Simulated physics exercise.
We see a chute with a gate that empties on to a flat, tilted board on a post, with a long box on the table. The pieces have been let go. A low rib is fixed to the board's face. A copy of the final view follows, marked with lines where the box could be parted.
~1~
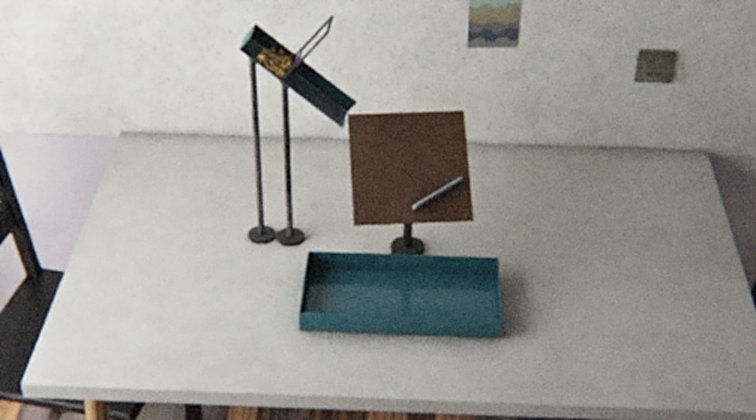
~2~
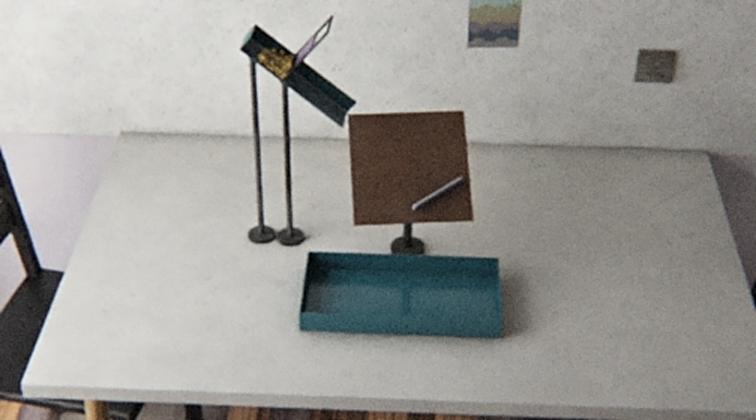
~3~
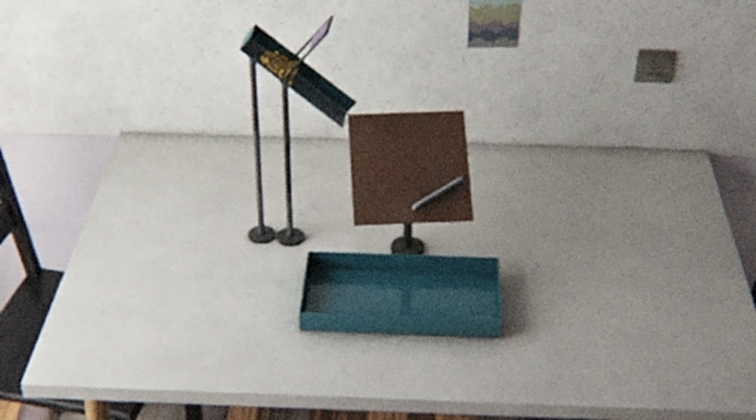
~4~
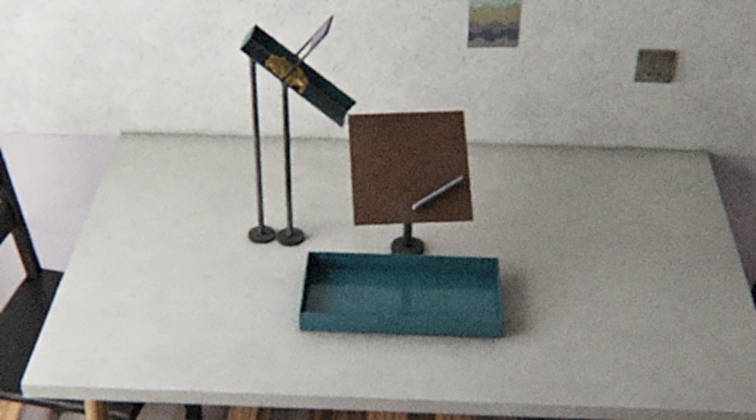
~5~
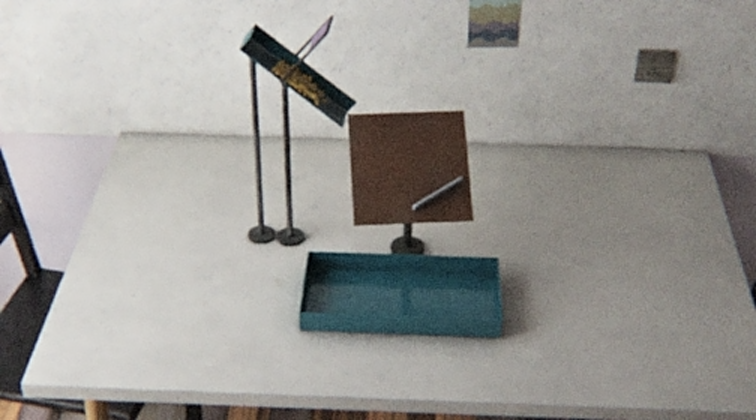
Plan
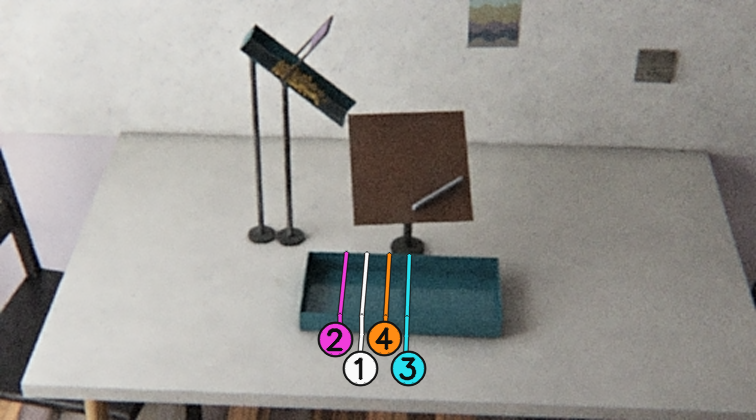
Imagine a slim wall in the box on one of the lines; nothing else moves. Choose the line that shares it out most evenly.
The best line is 3.
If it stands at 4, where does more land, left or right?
Right.
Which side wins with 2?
Right.
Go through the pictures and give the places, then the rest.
In the first frame, load behind the gate near (279, 63), puffed corn balls; lip of the chute near (345, 120), sloping fairly steeply.
In the second frame, middle of the board near (410, 167), tilted fairly steeply; middle of its low edge near (414, 223); of its high edge near (406, 112).
In the third frame, front corners of the box near (300, 313) and (502, 320), empty; front of the load near (290, 83).
In the fourth frame, middle of the load near (287, 73); its front near (307, 80), close to a third of the way to the lip; rib from (462, 177) to (414, 206).
In the fifth frame, middle of the load near (297, 81); its front near (323, 101), close to two thirds of the way to the lip.
On the marked copy, line 1 crosses the front rim at (361, 315); line 2 crosses the front rim at (340, 314); line 3 crosses the front rim at (407, 317); line 4 crosses the front rim at (385, 316).
For line 1, of what is caught, none at all on the left of the divider, the whole lot on the right.
For line 2, of what is caught, none at all on the left of the divider, the whole lot on the right.
For line 3, of what is caught, close to two thirds on the left of the divider, close to a third on the right.
For line 4, of what is caught, only a few on the left of the divider, all but a few on the right.
